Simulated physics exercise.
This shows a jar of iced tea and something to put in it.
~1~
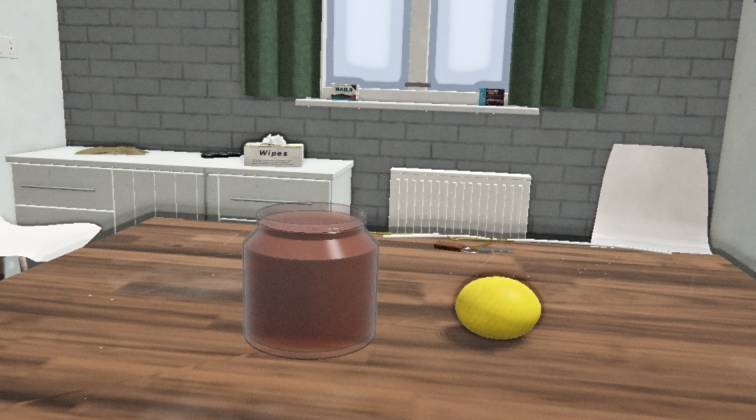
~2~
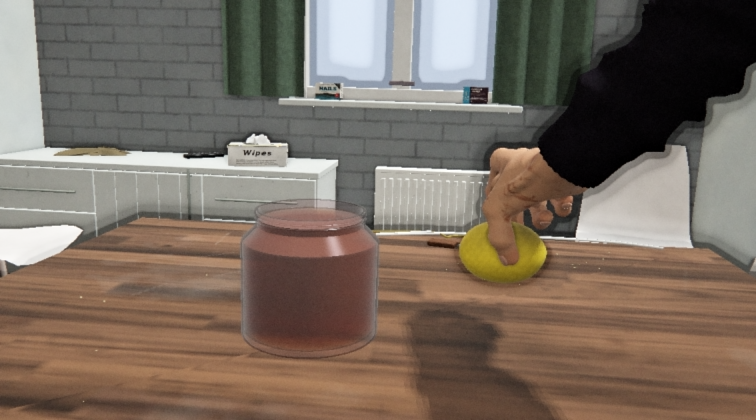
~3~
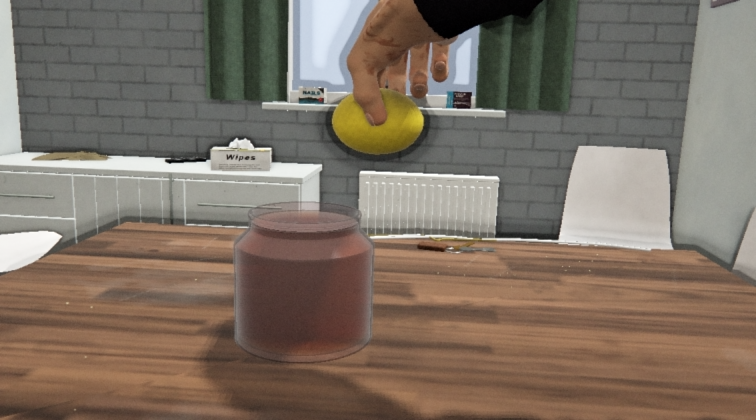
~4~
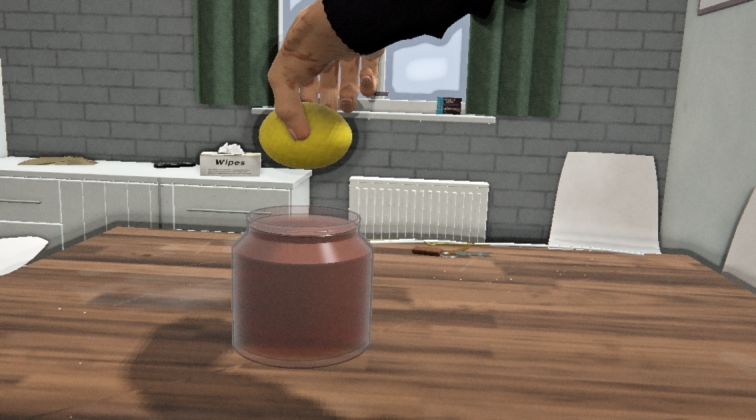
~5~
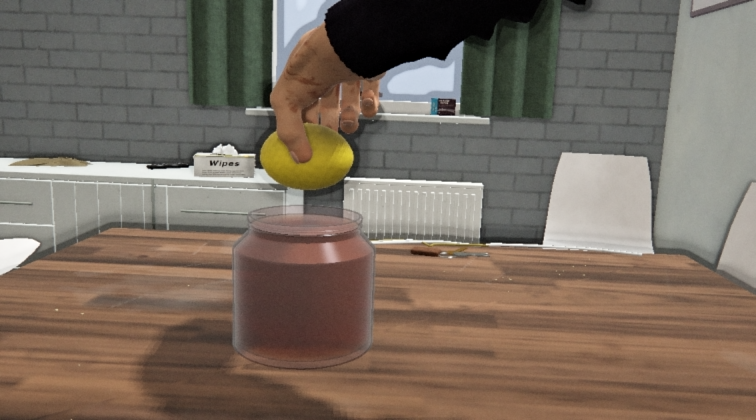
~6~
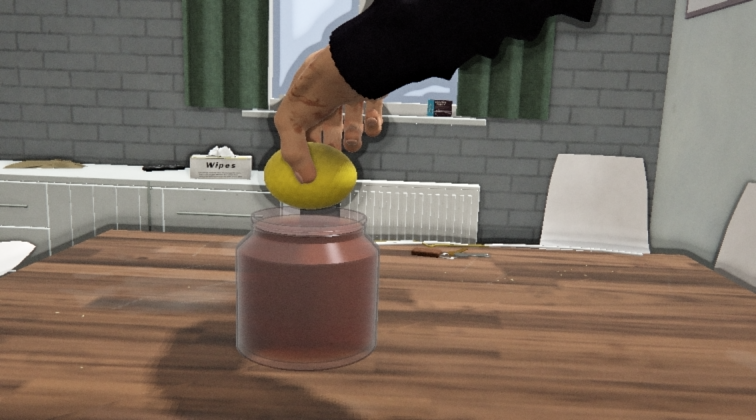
On a wooden table, a hand picking up a lemon, carrying it left and lowering it above a jar of iced tea.
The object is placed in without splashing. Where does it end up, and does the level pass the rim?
Iced tea - it stays up. Jar - some spills out.
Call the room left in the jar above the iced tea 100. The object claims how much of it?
Around 230 %.
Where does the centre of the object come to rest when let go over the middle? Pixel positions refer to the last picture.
In the final view it sits close to pixel (309, 236).
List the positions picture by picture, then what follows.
In the first frame, the lemon lies on the top at (498, 308); jar (311, 270) nearly full.
In the second frame, a hand picks up the lemon at (502, 252); jar nearly full, surface at (311, 219).
In the third frame, the lemon is carried over at (377, 121); jar (305, 271) nearly full.
In the fourth frame, the lemon is above the jar at (305, 136); jar nearly full, surface at (304, 225).
In the fifth frame, the lemon comes down at (307, 157); jar (305, 275) nearly full.
In the sixth frame, the lemon is just over the surface at (310, 175); jar nearly full, surface at (309, 225).
Soon after, the lemon enters the iced tea; the jar is full to the brim.
Later, the lemon comes up again; the jar is full to the brim; some has gone over the rim.
In the end, the lemon floats; the jar is full to the brim; some has gone over the rim.
